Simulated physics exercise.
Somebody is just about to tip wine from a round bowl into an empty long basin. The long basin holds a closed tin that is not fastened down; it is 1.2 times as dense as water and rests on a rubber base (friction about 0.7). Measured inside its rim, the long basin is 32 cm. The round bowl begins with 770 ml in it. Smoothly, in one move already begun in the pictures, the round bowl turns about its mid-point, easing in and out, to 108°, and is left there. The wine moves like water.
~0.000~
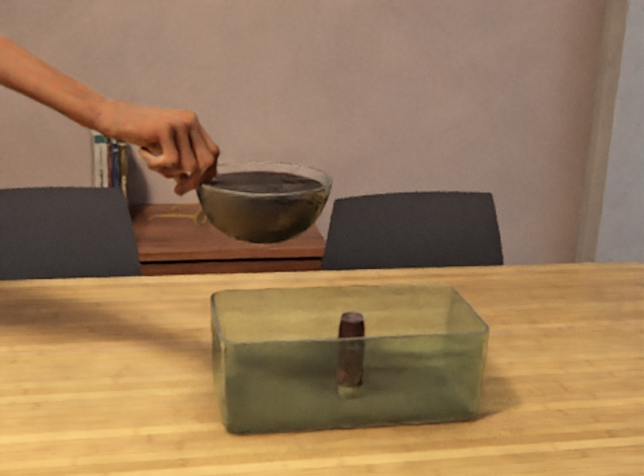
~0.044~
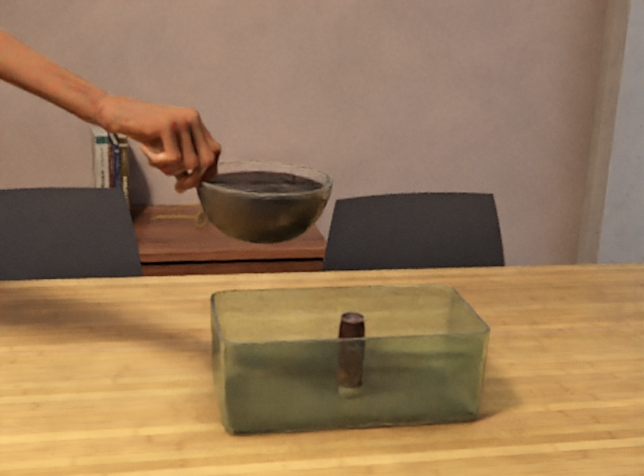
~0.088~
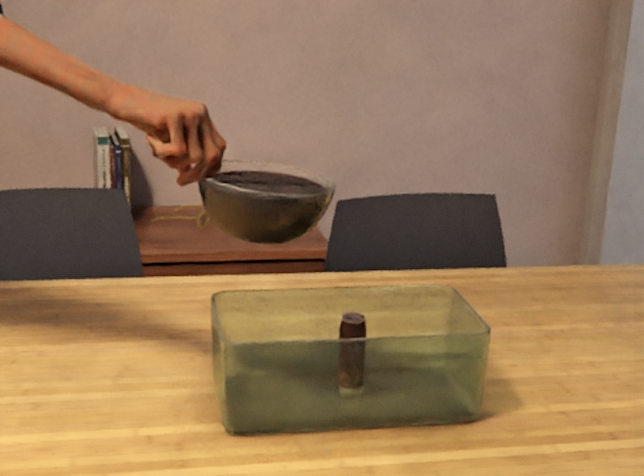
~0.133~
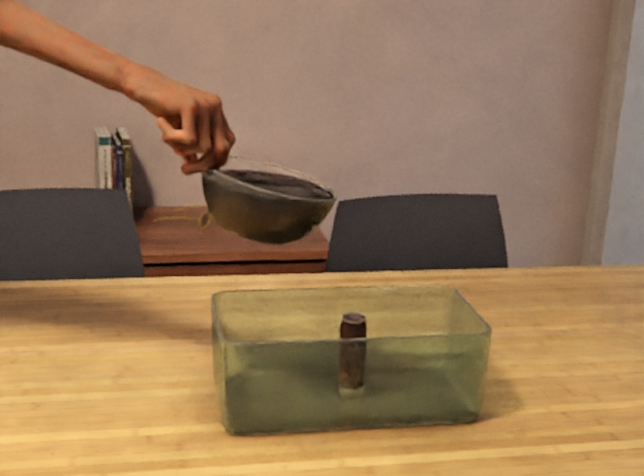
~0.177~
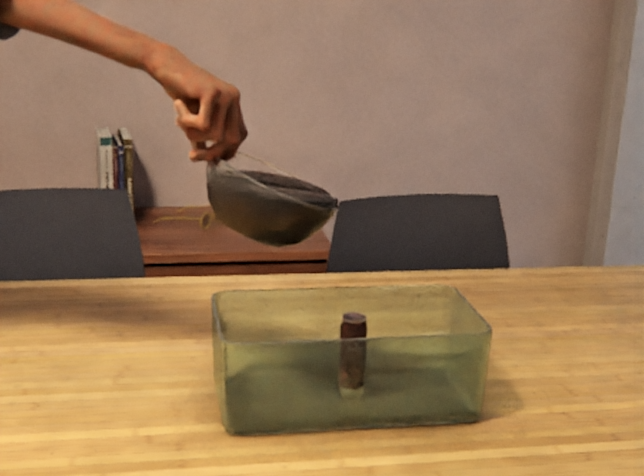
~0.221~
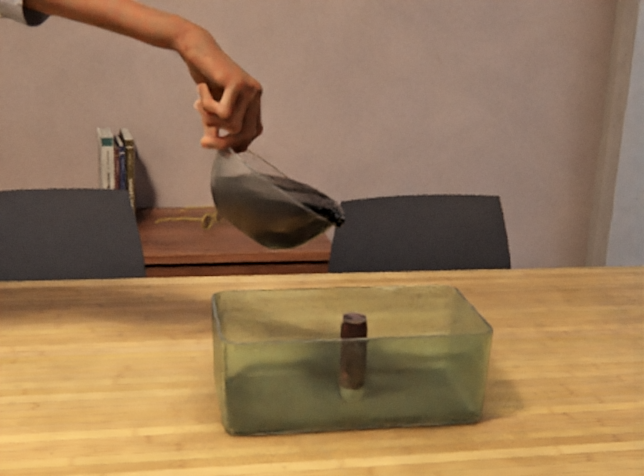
On a wooden table in a room with two dark chairs, a clear long basin holds a small dark upright cylinder. Above it, a hand from the left grips a round bowl of dark liquid, nearly level at first, then tilts it steadily rightward until liquid reaches the lowered right rim.
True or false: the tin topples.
False.
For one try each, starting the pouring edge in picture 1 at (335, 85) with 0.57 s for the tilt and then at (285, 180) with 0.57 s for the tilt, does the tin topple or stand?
Try 1: Still standing; try 2: Tipped over.
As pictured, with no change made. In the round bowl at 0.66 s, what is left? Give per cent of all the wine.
Around 0 in a hundred.
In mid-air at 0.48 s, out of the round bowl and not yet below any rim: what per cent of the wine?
It comes to roughly 34 per cent.
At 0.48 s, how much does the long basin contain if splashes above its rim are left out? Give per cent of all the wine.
Near 62 in a hundred.
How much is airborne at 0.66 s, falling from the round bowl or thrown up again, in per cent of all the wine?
3 per cent, roughly.
After 0.48 s the tilt is 101° and 6 per cent is still to pour; the tin stands where it began.
After 0.66 s the tilt is 108° and 0 per cent is still to pour; the tin stands where it began.
After 0.86 s the tilt is 108° and 0 per cent is still to pour; the tin stands where it began.
After 1.07 s the tilt is 108° and 0 per cent is still to pour; the tin stands where it began.
In the end the tin stands where it began.
